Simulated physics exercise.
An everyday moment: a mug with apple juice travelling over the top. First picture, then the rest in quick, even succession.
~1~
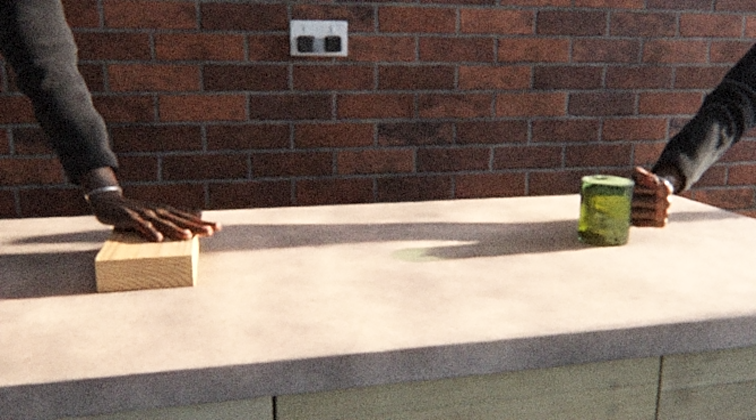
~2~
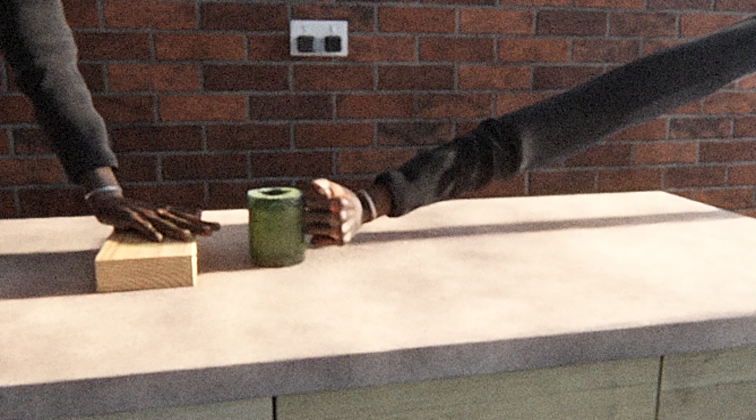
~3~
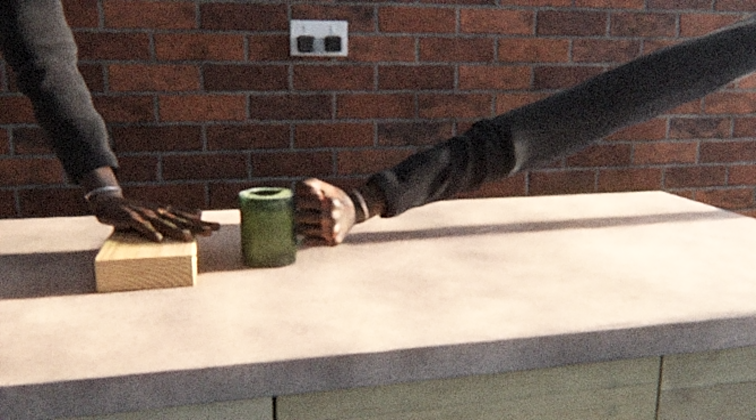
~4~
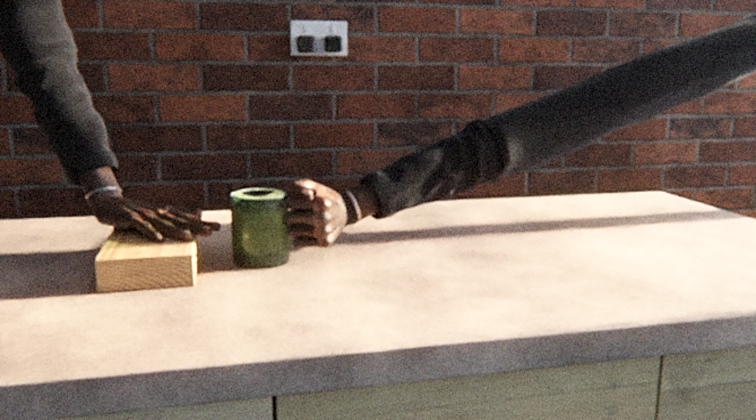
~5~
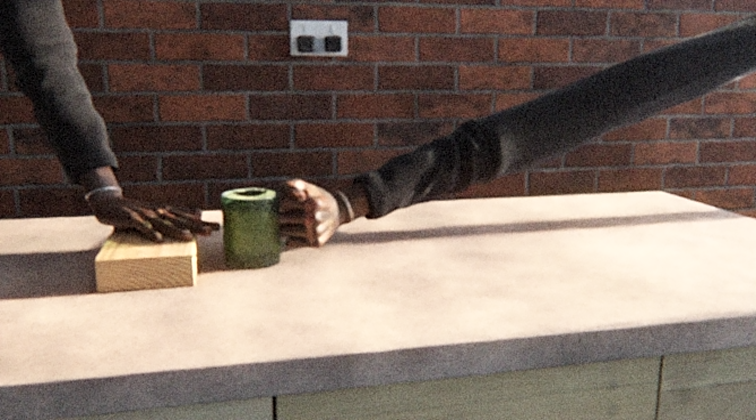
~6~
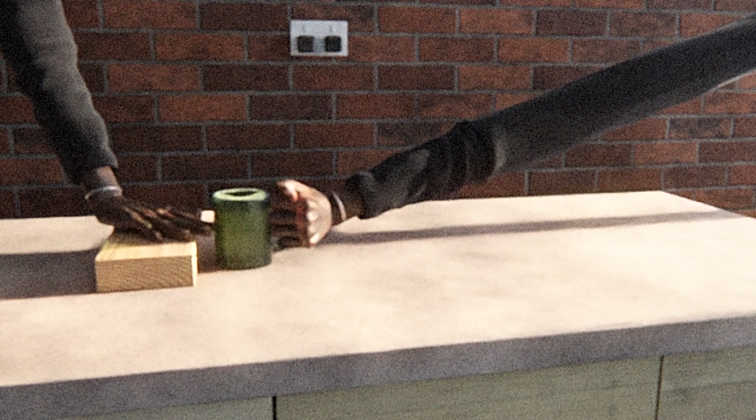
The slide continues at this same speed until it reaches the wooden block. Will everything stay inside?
Yes. It fails to run over.
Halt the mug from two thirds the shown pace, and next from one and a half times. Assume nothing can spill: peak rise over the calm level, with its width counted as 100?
Around 10 % and 20 %.
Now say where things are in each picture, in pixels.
The first frame shows at rest; mug (605, 209) about three quarters full; wooden block (152, 253).
The second frame shows under way; mug about three quarters full, surface at (276, 206).
The third frame shows on by 10 px; mug (268, 225) about three quarters full.
The fourth frame shows on by 10 px; mug about three quarters full, surface at (259, 207).
The fifth frame shows on by 10 px; mug (251, 226) about three quarters full.
The sixth frame shows on by 10 px; mug about three quarters full, surface at (242, 208); wooden block (152, 253).
Shortly, the mug meets the wooden block.
Then, the apple juice surges up the wall; the wave climbs under half way to the rim.
At the finish, the mug stands at the wooden block; none is lost.
